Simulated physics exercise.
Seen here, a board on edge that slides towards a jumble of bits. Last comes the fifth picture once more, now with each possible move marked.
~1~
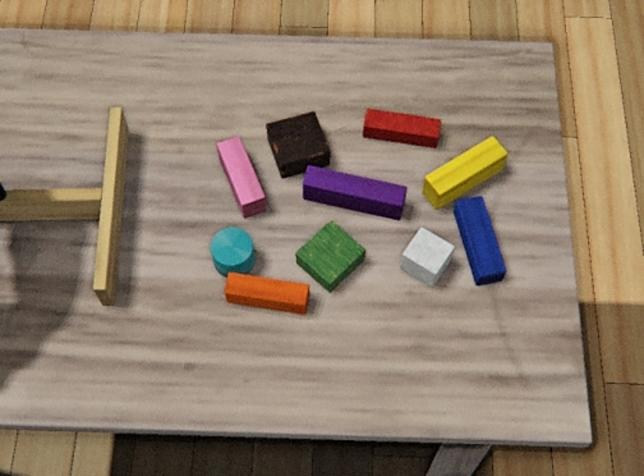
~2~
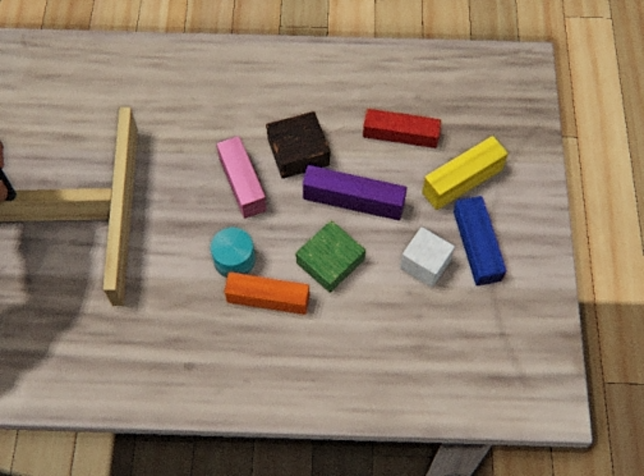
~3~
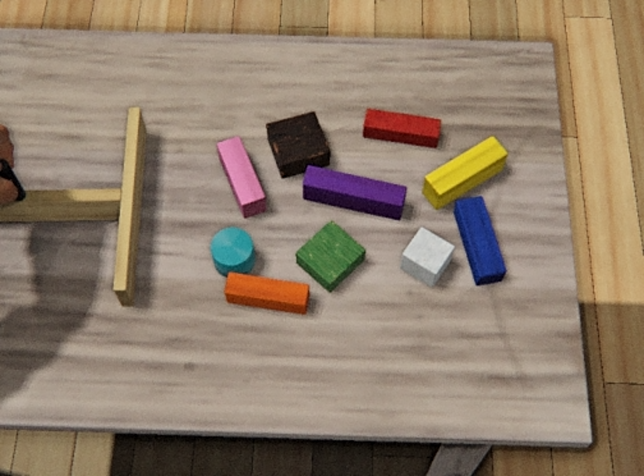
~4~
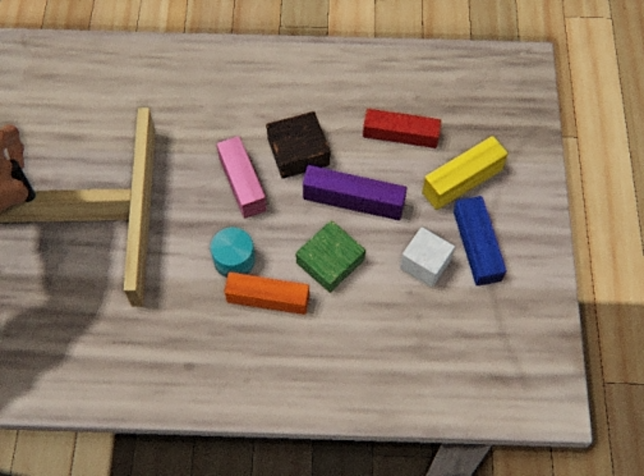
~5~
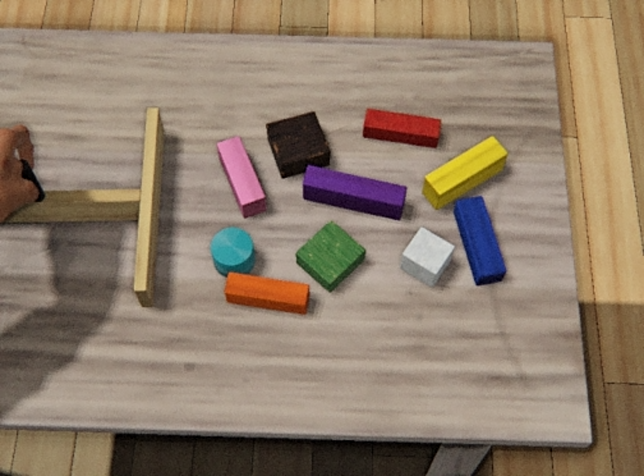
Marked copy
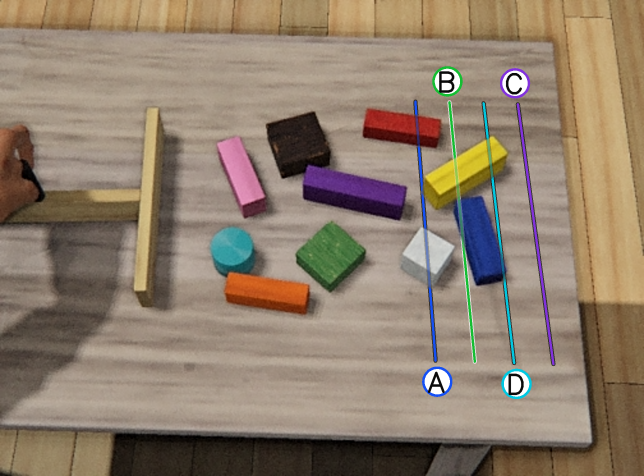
To begin with, a wooden board on edge, fixed to a long handle, stands at the left of a table, apart from a scatter of coloured blocks. A hand comes into view at the left edge as the board slides a short way right, while the blocks stay still.
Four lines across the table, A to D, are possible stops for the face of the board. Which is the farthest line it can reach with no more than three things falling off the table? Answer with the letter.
Up to line D.
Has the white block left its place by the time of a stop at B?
Yes.
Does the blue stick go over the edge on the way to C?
Yes.
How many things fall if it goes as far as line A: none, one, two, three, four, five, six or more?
In all, none.
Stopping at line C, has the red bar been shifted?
Yes.
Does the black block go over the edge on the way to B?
No.
On the marked copy, A at (425, 222); B at (461, 223); C at (534, 225); D at (498, 224).
Taking D. A third of the way, board (272, 198); orange stick (322, 294); black block (329, 143).
Two thirds of the way, board (400, 202); blue stick (528, 230); white block (520, 270).
When it is over, board (499, 204); white block over the edge; blue stick over the edge; two fallen.
As for the rest, A is within the limit but short; B is within the limit but short; C drops six.
